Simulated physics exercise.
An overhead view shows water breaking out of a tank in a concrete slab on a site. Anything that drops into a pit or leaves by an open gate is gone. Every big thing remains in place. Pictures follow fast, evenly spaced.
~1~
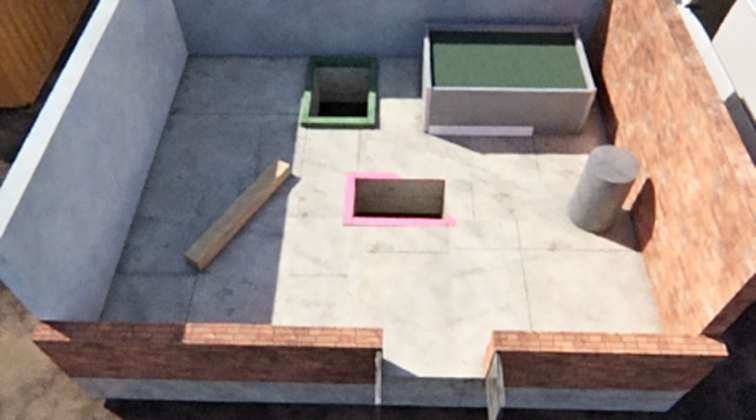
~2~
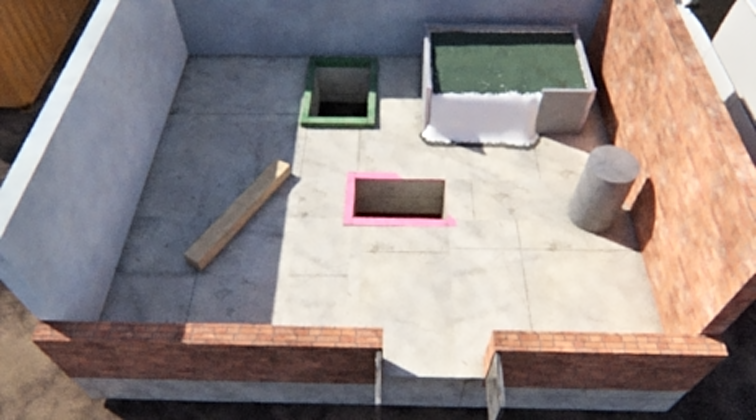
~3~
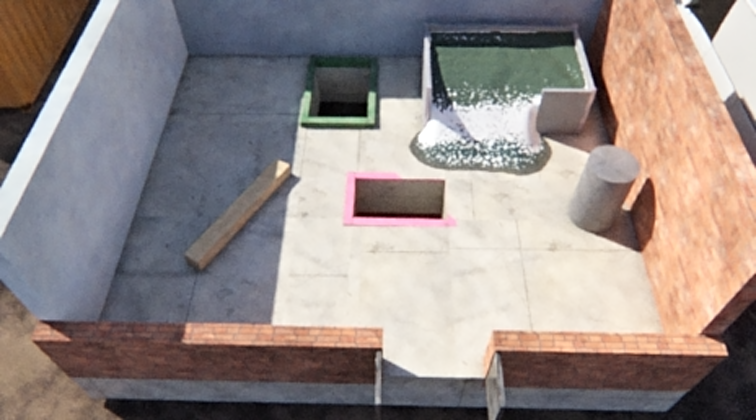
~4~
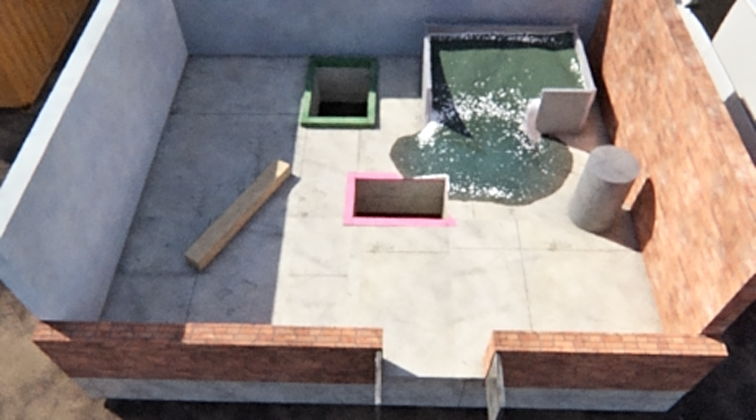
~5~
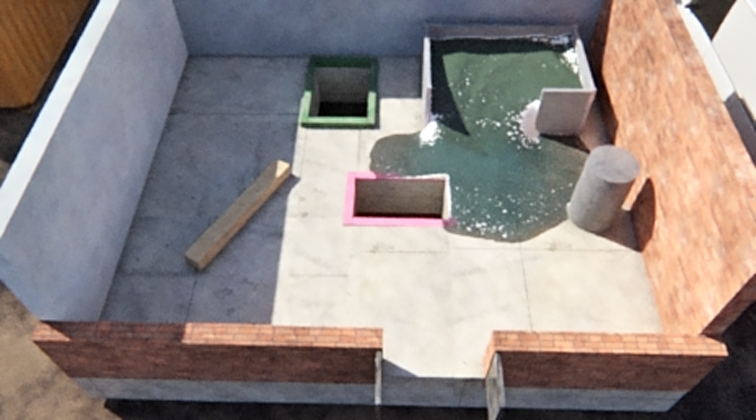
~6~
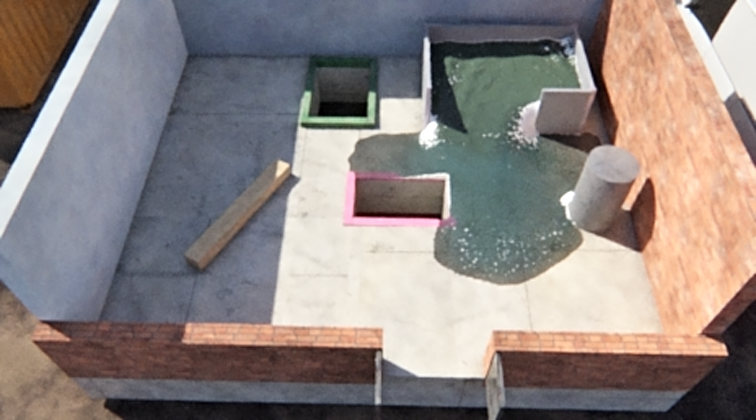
Water pouring from a broken-open tank and spreading across a walled concrete slab, past a pink-edged pit and around a grey cylinder.
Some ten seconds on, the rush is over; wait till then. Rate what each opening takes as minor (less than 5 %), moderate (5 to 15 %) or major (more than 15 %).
The gate - major, the green pit - minor, the pink pit - major.
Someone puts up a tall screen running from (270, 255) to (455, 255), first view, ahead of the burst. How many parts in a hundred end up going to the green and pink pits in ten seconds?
The green pit gets 0 per cent, the pink pit 45 per cent.
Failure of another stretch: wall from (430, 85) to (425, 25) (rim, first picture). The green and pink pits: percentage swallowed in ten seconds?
Green 50 %, pink 10 %.
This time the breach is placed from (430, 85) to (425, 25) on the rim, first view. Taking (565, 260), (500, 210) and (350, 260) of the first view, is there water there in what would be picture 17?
Well, the first is missed by the spill, the next missed by the spill, the last missed by the spill.
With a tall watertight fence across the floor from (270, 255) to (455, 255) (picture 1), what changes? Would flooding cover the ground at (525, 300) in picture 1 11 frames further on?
Finding: Waterlogged.
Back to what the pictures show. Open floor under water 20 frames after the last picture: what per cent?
It comes to roughly 40 in a hundred.
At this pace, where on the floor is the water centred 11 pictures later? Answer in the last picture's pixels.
I'd say around (504, 176).
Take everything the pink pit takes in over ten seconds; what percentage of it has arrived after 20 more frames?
That comes out to 70 per cent by my count.
A moment on, water covers 30 % of the floor; the gate 1 %, the green pit 0 %, the pink pit 11 %.
Next, water covers 40 % of the floor; the gate 6 %, the green pit 0 %, the pink pit 20 %.
Then, water covers 40 % of the floor; the gate 12 %, the green pit 0 %, the pink pit 27 %.
Later, water covers 55 % of the floor; the gate 17 %, the green pit 0 %, the pink pit 33 %.
In the end, water covers 80 % of the floor; the gate 22 %, the green pit 0 %, the pink pit 40 %.
